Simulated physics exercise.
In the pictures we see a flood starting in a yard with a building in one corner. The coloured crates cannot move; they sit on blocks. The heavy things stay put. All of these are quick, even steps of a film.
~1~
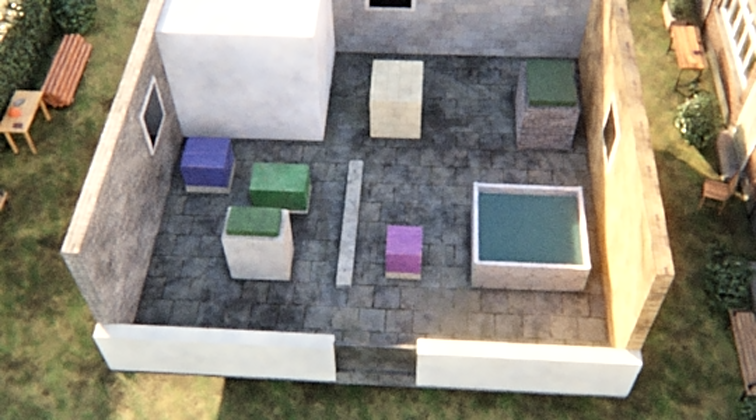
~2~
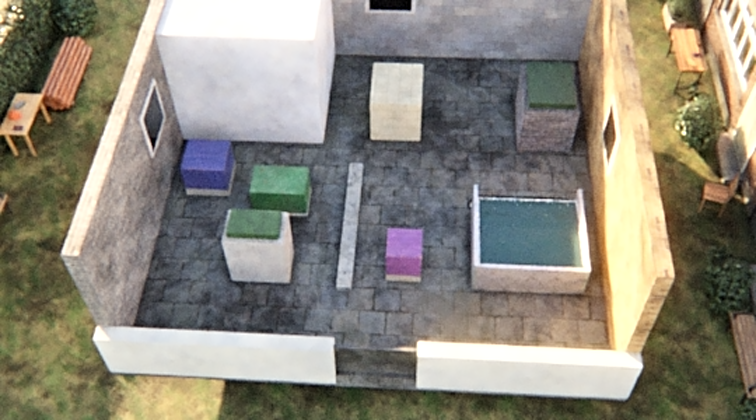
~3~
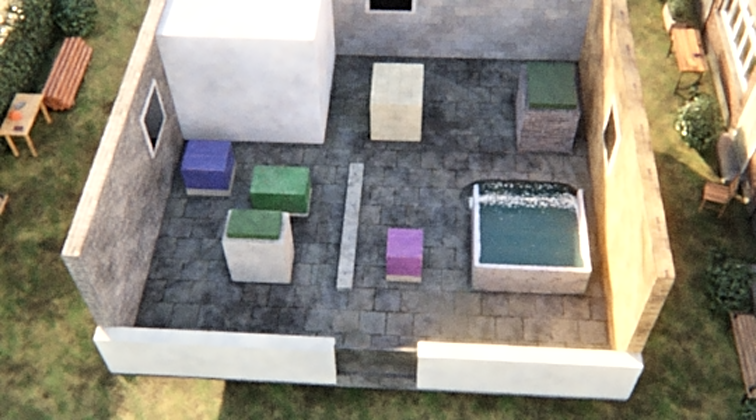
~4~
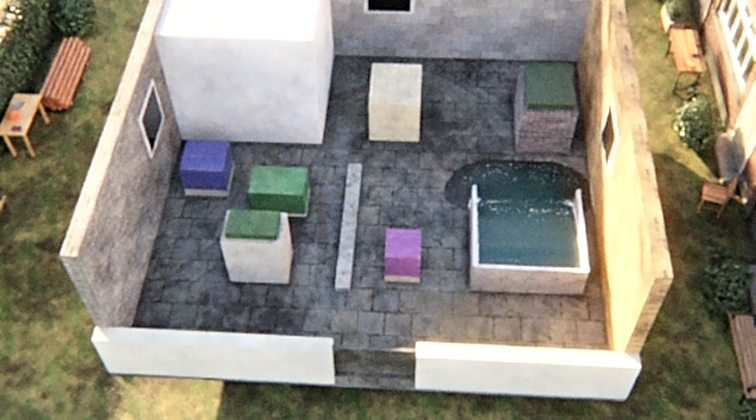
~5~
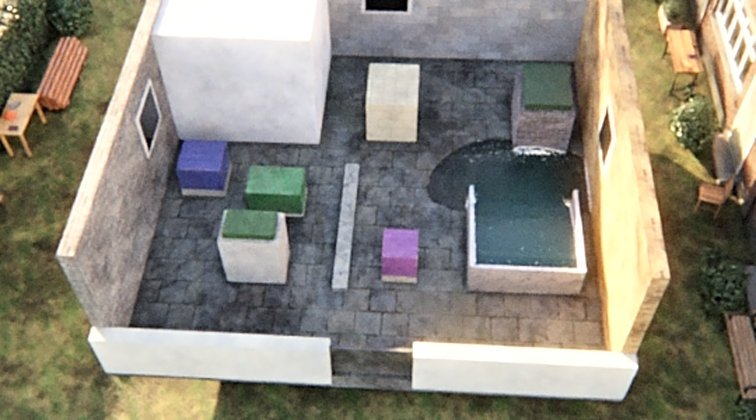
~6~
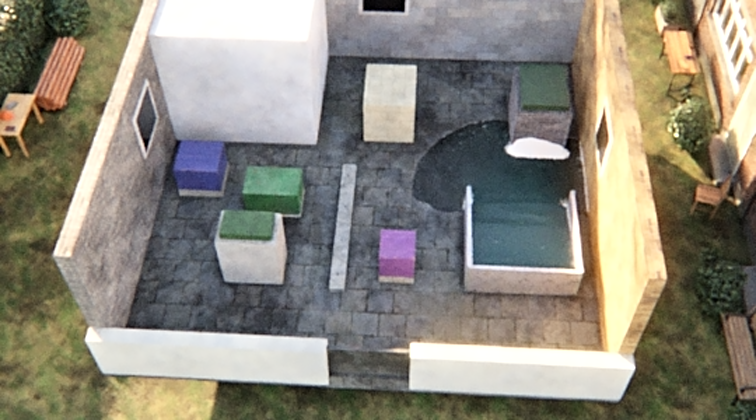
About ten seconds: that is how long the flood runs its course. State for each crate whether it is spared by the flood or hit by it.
The green crate gets dampened by the water; the purple crate avoids any dampness from the water; the blue crate avoids any dampness from the water.
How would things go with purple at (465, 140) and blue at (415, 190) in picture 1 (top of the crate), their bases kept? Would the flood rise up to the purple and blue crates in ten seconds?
One by one: The purple crate takes water; the blue crate is safe.
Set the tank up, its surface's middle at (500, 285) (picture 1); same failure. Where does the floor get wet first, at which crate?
My pick is the one in purple.
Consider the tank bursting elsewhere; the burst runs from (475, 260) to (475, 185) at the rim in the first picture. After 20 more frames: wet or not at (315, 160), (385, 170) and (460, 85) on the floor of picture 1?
One by one, they turn out drenched, drenched and not soaked.
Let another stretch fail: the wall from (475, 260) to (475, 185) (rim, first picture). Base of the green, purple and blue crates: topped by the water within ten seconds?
As I see it, the green crate is overtopped, the purple crate is overtopped and the blue crate avoids the flood.
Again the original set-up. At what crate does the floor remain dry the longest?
I think it's the one in purple.
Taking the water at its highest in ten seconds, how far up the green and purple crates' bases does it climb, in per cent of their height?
About 190 and 50 per cent.
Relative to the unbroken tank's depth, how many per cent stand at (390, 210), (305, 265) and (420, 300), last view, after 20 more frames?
First spot 0 %, second 0 %, third 0 %.
A moment on, water covers 25 % of the floor; the green crate not reached, the purple crate not reached, the blue crate not reached.
Next, water covers 30 % of the floor; the green crate not reached, the purple crate not reached, the blue crate not reached.
Then, water covers 40 % of the floor; the green crate water round its plinth, the purple crate not reached, the blue crate not reached.
Later, water covers 60 % of the floor; the green crate water round its plinth, the purple crate water round its plinth, the blue crate water round its plinth.
In the end, water covers 90 % of the floor; the green crate was topped, the purple crate stayed above the water, the blue crate stayed above the water.
